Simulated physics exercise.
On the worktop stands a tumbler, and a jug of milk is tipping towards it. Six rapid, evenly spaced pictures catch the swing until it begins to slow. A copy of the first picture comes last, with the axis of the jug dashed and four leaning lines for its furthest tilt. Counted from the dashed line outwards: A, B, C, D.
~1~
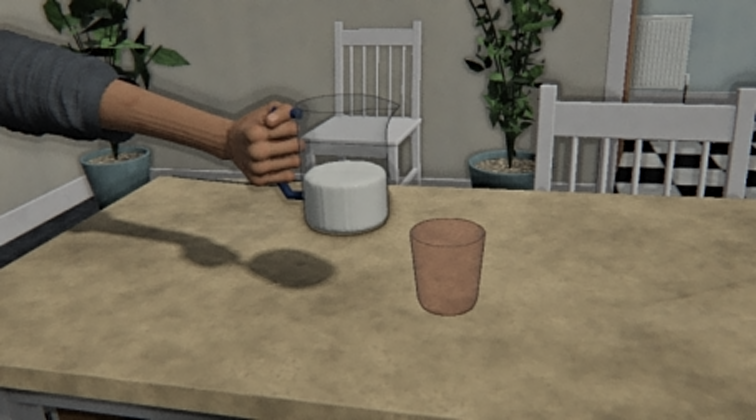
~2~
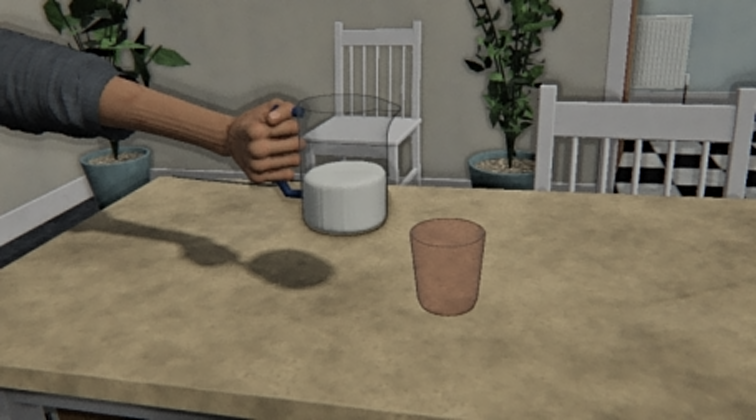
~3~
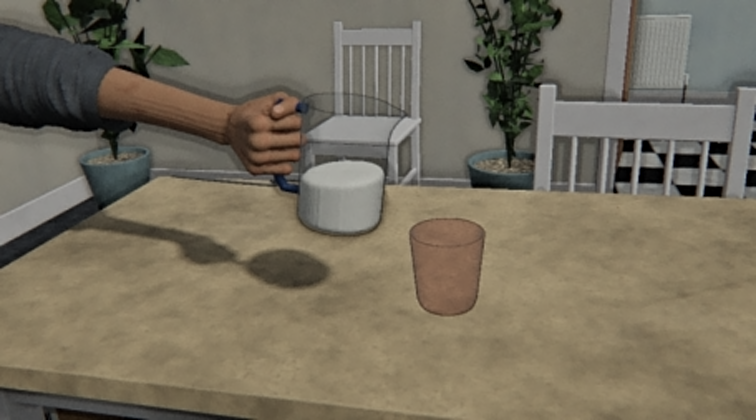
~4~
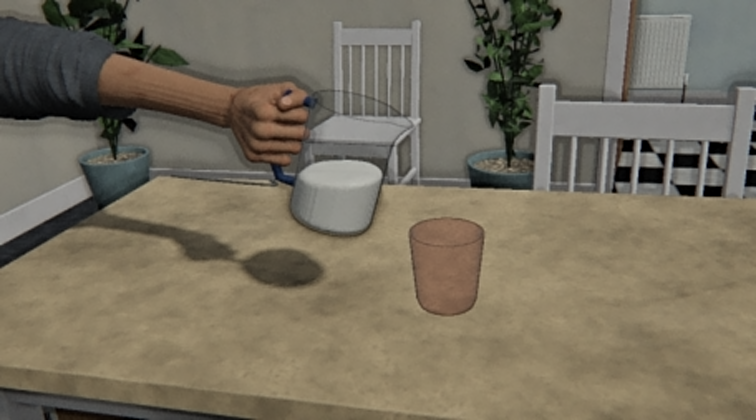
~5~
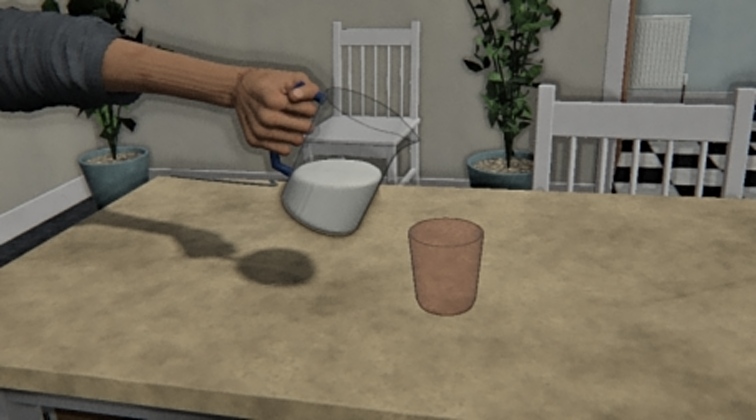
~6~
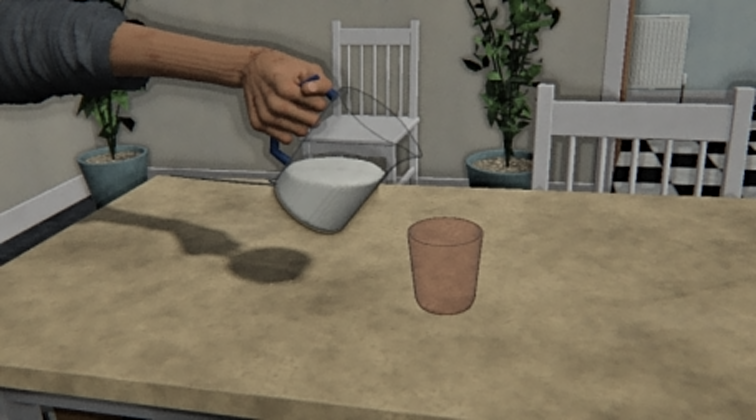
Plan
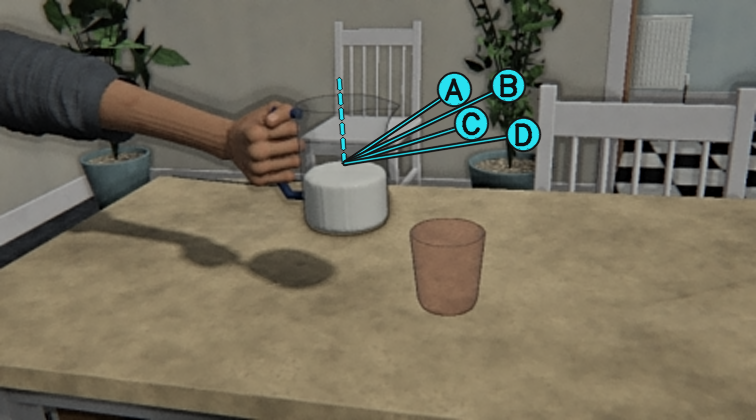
A hand holding a clear jug of milk upright, then steadily tilting it rightward near a tumbler on a worktop.
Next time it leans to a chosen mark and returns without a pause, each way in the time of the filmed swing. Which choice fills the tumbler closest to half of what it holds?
The best tilt is D.
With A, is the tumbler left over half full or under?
Under half.
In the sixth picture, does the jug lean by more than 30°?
Yes.
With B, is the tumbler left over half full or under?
Under.
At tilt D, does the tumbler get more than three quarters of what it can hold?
No.
On the marked copy, A at (440, 98); B at (492, 92); C at (455, 128); D at (507, 137).
If A is chosen, the tumbler ends with about 1 % of what it can hold.
If B is chosen, the tumbler ends with about 11 % of what it can hold.
If C is chosen, the tumbler ends with about 28 % of what it can hold.
If D is chosen, the tumbler ends with about 49 % of what it can hold.
